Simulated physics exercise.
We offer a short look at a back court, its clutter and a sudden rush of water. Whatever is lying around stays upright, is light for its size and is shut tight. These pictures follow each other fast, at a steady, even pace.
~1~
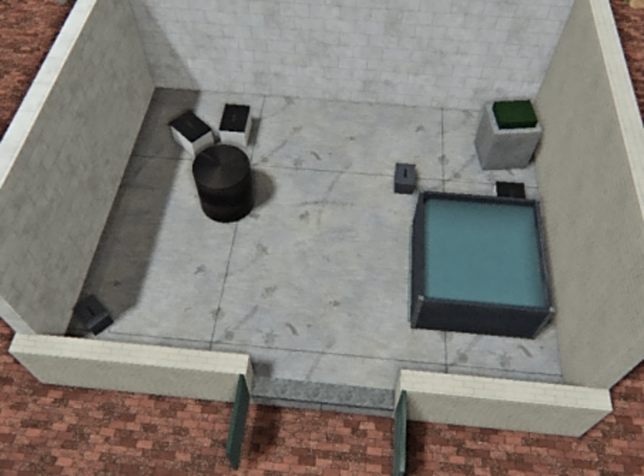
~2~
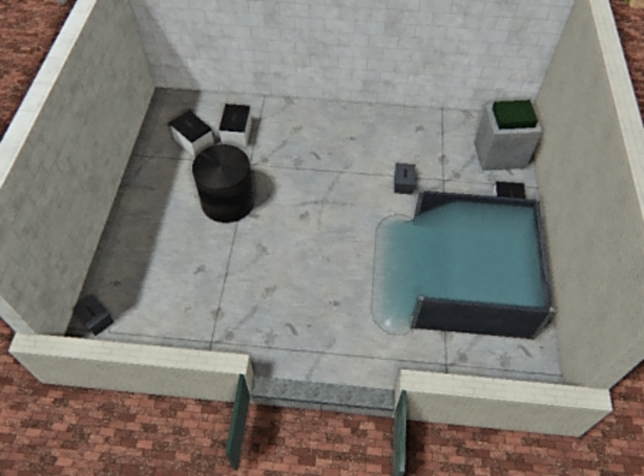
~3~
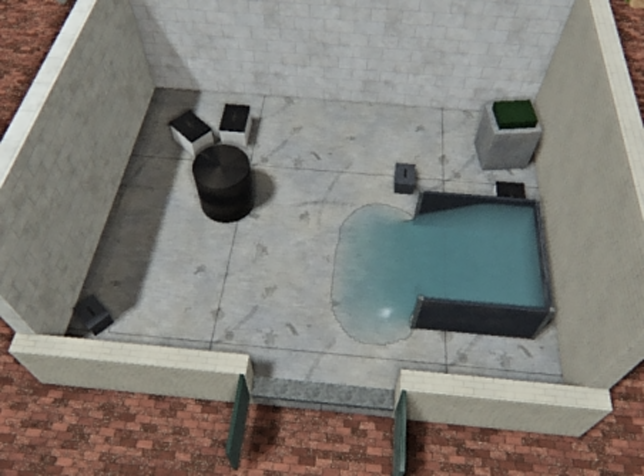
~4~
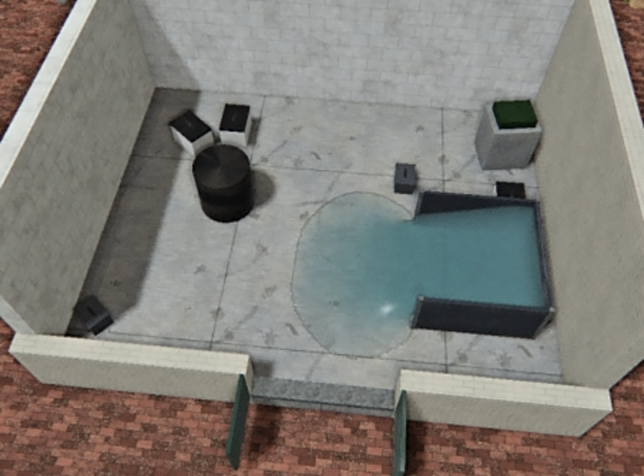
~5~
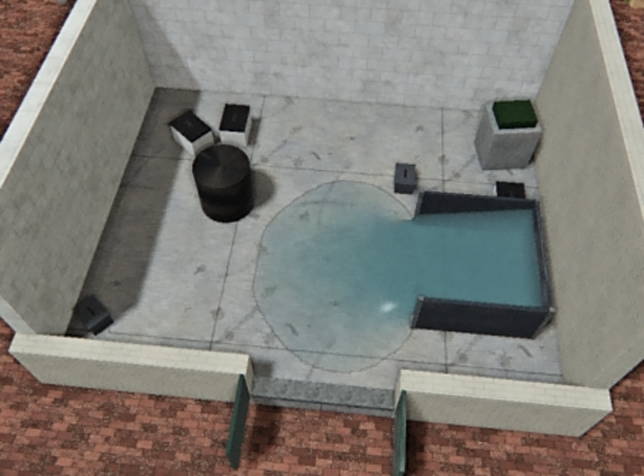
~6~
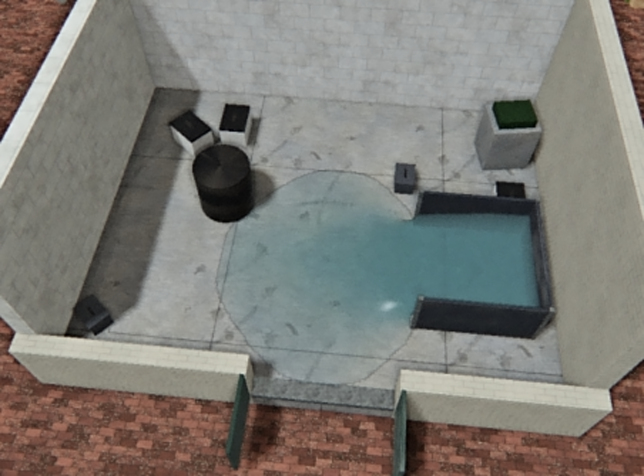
The footage shows a walled courtyard with a dark barrel, several small boxes and a water-filled tank whose left side opens, releasing water that spreads leftward across the pale floor in a widening rounded pool while the surrounding objects stay still.
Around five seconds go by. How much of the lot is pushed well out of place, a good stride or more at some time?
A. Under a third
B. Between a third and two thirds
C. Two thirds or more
Between a third and two thirds (B).
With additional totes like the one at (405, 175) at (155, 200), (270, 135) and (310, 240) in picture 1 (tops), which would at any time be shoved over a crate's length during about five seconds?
Result by item: Gets dislodged / gets dislodged / gets dislodged.
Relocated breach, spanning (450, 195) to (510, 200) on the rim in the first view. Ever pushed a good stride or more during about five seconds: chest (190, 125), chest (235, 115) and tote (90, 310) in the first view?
The first: Got that far; the second: Got that far; the third: Never got that far.
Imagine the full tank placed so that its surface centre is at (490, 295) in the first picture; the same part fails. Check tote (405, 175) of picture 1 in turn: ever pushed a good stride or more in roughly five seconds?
For that one: Less than that.
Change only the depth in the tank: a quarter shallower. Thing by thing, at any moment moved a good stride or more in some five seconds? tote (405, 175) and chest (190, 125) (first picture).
First one: Stayed within that, second one: Stayed within that.
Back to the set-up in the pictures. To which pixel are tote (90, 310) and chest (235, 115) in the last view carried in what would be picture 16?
Around (61, 320) and (209, 86).
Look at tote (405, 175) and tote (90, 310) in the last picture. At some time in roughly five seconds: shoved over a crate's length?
Fell short, fell short.
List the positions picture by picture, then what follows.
A chest at (512, 197), on the bottom; a chest at (235, 117) rests on the ground; 0 of 5 have shifted, in the first frame.
A chest at (512, 197) rests on the ground; a chest at (235, 117) rests on the ground; 0 of 5 have shifted, in the second frame.
A chest at (512, 197) rests on the ground; a chest at (235, 117), on the bottom; 0 of 5 have shifted, in the third frame.
A chest at (512, 197) rests on the ground; a chest at (235, 117) rests on the ground; 0 of 5 have shifted, in the fourth frame.
A chest at (512, 197), on the bottom; a chest at (235, 117) rests on the ground; 0 of 5 have shifted, in the fifth frame.
A chest at (512, 197), on the bottom; a chest at (235, 117) rests on the ground; 0 of 5 have shifted, in the sixth frame.
A moment on, 0 of 5 are well off their spots; 0 afloat.
Next, 1 of 5 are well off their spots; 1 afloat.
Later, 1 of 5 are well off their spots; 3 afloat.
In the end, 2 of 5 are well off their spots, and 2 have been at some point; 3 afloat.
